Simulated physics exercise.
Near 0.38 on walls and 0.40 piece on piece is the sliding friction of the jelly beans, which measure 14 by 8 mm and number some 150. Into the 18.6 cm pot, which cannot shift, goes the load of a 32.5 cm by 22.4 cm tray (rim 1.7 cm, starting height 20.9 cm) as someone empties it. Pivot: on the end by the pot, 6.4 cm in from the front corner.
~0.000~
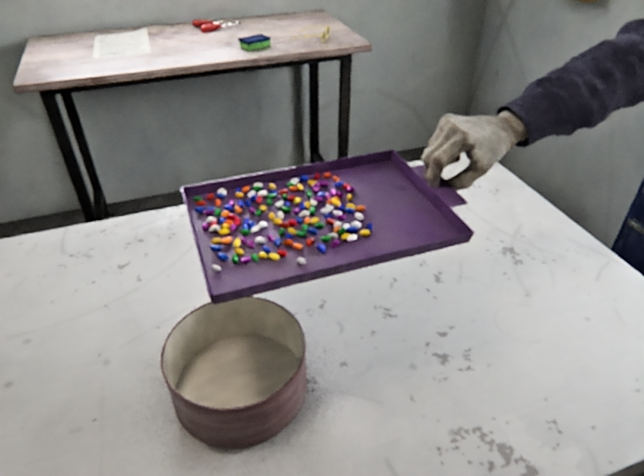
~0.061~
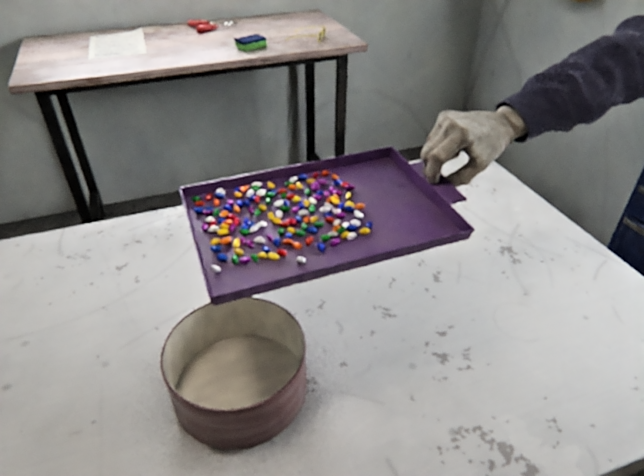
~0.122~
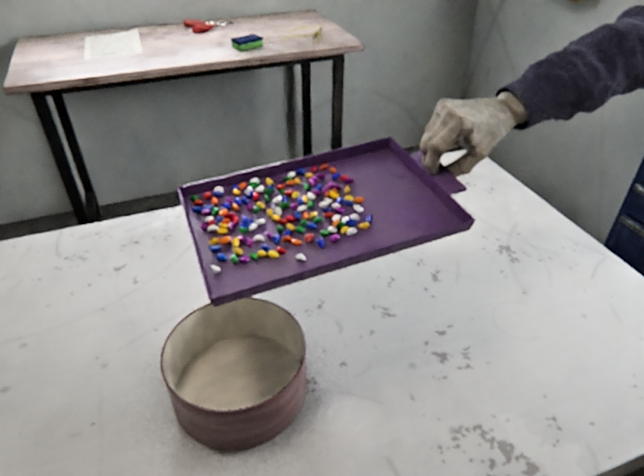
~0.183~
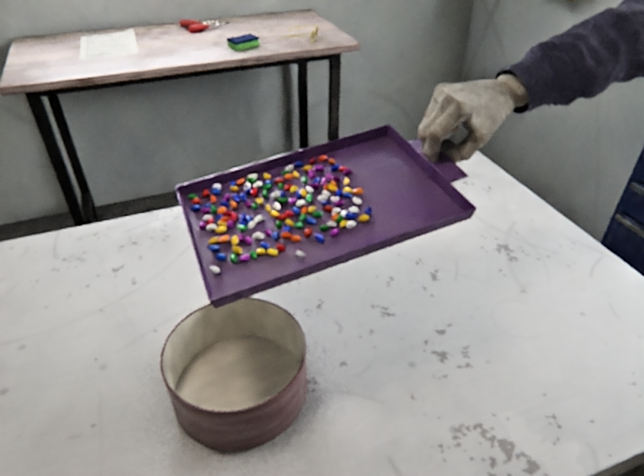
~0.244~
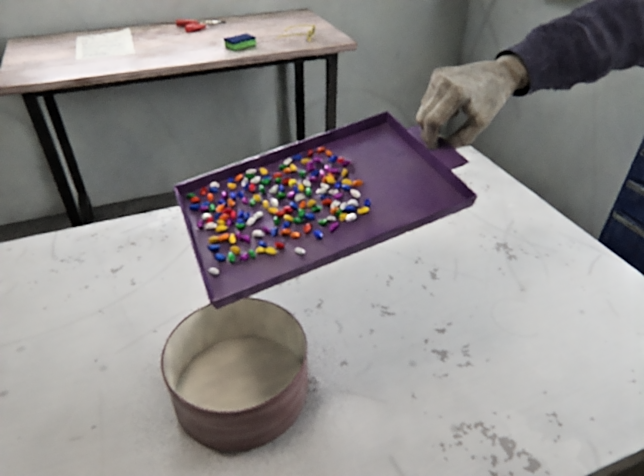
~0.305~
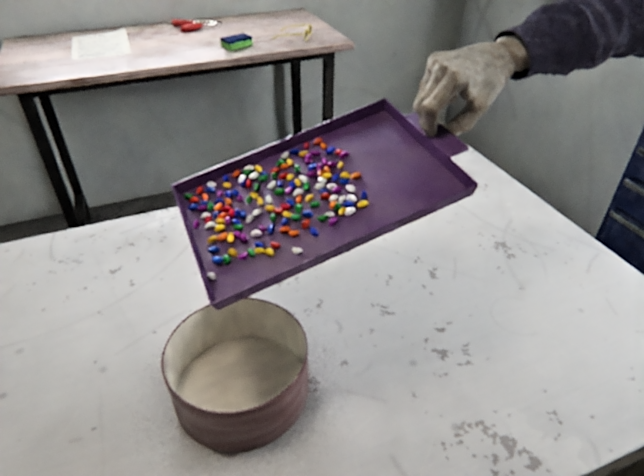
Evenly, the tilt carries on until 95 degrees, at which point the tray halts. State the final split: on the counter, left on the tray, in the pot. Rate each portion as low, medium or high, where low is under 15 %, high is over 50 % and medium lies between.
Counter medium, left on the tray low, pot high.
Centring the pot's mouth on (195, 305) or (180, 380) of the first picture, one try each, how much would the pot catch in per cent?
The shares would be near 45 and 80 per cent respectively.
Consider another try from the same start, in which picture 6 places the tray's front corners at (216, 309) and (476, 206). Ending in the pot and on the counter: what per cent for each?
In the pot: 100 per cent; on the counter: 0 per cent.
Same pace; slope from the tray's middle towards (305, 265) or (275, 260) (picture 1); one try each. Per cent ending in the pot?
The share comes to roughly 90 in a hundred, then roughly 100 in a hundred.
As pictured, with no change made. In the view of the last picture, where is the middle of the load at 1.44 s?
Roughly (192, 244).
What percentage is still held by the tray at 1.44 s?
About 85% of the load.
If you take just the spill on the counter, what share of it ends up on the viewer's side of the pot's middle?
Share: Some 30 %.
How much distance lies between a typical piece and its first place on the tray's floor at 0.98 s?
I'd say close to 10 centimetres.
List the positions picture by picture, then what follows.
The first picture shows tray tilt 0 degrees, front corners at (212, 293) and (471, 231); middle of the pieces at (280, 215); pot at (234, 346).
The second picture shows tray tilt 1 degrees, front corners at (212, 294) and (471, 228); middle of the pieces at (280, 214).
The third picture shows tray tilt 3 degrees, front corners at (212, 296) and (471, 219), lowest corner left front; middle of the pieces at (278, 211).
The fourth picture shows tray tilt 7 degrees, front corners at (212, 297) and (472, 207), lowest corner left front; middle of the pieces at (277, 206).
The fifth picture shows tray tilt 10 degrees, front corners at (212, 299) and (474, 195), lowest corner left front; middle of the pieces at (274, 202).
The sixth picture shows tray tilt 14 degrees, front corners at (213, 300) and (474, 183), lowest corner left front; middle of the pieces at (269, 200); pot at (236, 349). Its pace works out near 55 degrees a second.
After 0.98 s, tilt 52 degrees; the tray holds 95 %, the pot 0 %.
After 1.44 s, tilt 77 degrees; the tray holds 85 %, the pot 10 %.
After 1.96 s, tilt 95 degrees; the tray holds 5 %, the pot 55 %.
At rest (3.3 s), counter 35 %, tray 0 %, pot 65 %.
